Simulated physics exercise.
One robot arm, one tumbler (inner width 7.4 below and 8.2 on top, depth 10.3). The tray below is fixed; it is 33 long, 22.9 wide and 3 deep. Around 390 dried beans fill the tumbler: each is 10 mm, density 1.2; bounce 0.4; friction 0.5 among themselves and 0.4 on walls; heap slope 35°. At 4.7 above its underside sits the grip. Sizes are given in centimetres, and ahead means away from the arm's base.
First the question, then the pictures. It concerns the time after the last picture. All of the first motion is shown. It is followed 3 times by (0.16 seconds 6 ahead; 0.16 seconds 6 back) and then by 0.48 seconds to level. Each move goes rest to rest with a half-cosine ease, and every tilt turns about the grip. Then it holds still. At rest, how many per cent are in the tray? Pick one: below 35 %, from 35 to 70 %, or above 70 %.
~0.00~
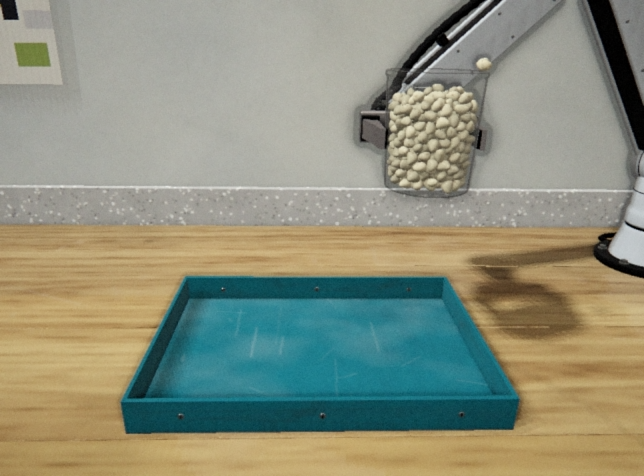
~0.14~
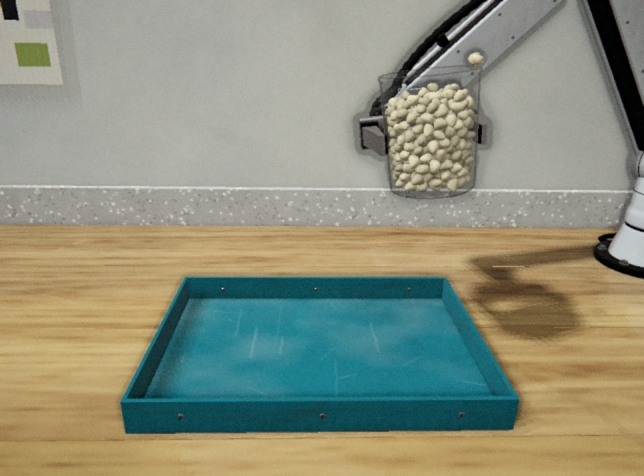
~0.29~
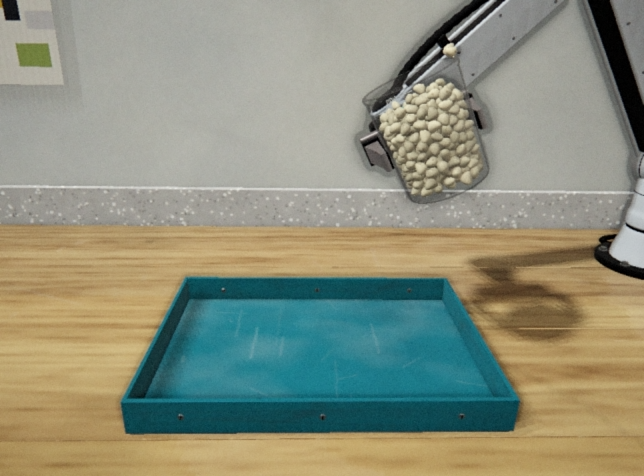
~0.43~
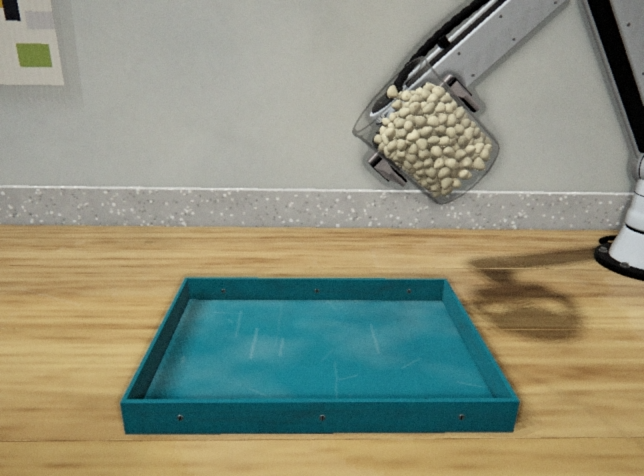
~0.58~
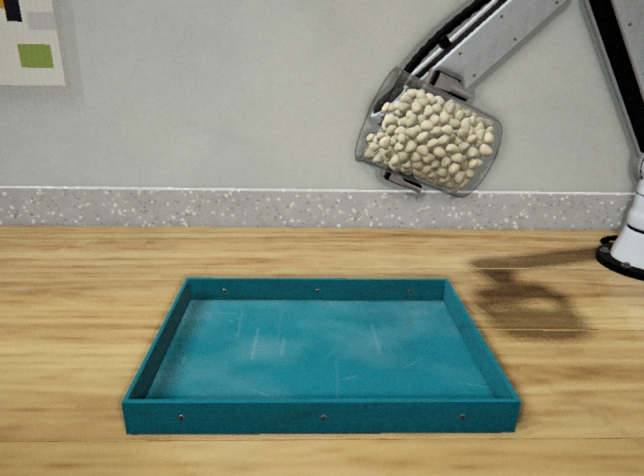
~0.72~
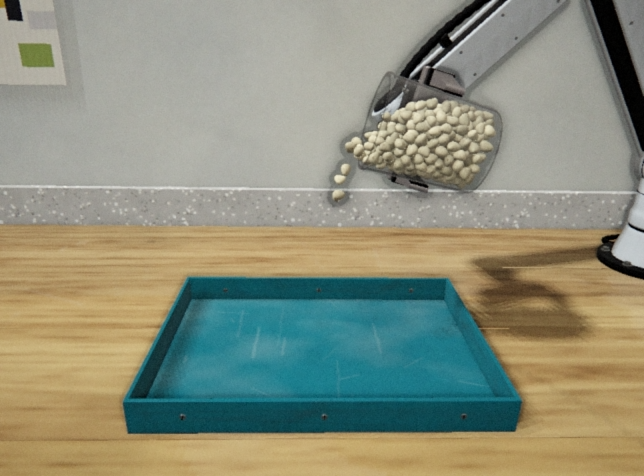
From 35 to 70 %.
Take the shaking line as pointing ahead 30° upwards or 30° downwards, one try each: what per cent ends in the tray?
About 75 and 30 per cent.
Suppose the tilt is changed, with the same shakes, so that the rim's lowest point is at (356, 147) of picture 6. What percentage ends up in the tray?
The share is around 25 %.
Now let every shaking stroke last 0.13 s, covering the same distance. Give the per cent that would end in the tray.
I'd expect close to 75 in a hundred.
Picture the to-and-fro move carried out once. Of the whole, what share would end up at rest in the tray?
I'd expect something close to 35 per cent.
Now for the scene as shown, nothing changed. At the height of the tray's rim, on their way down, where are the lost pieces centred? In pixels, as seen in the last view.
Close to pixel (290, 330).
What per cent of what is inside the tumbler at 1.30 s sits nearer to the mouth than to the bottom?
Roughly 65 %.
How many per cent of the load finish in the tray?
I'd guess near 60 per cent.
After 1.30 s, tilted 75° forward, highest piece 25 above the table; 234 in the tumbler, 122 in the tray, 37 in flight or on a rim.
After 1.87 s, tilted 49° forward, highest piece 25 above the table; 241 in the tray, 152 in the tumbler.
After 2.36 s, level, highest piece 26 above the table; 241 in the tray, 152 in the tumbler.
After 3.41 s, level, highest piece 26 above the table; 241 in the tray, 152 in the tumbler.
In the end, 241 in the tray, 152 in the tumbler. That is 61 % in the tray.
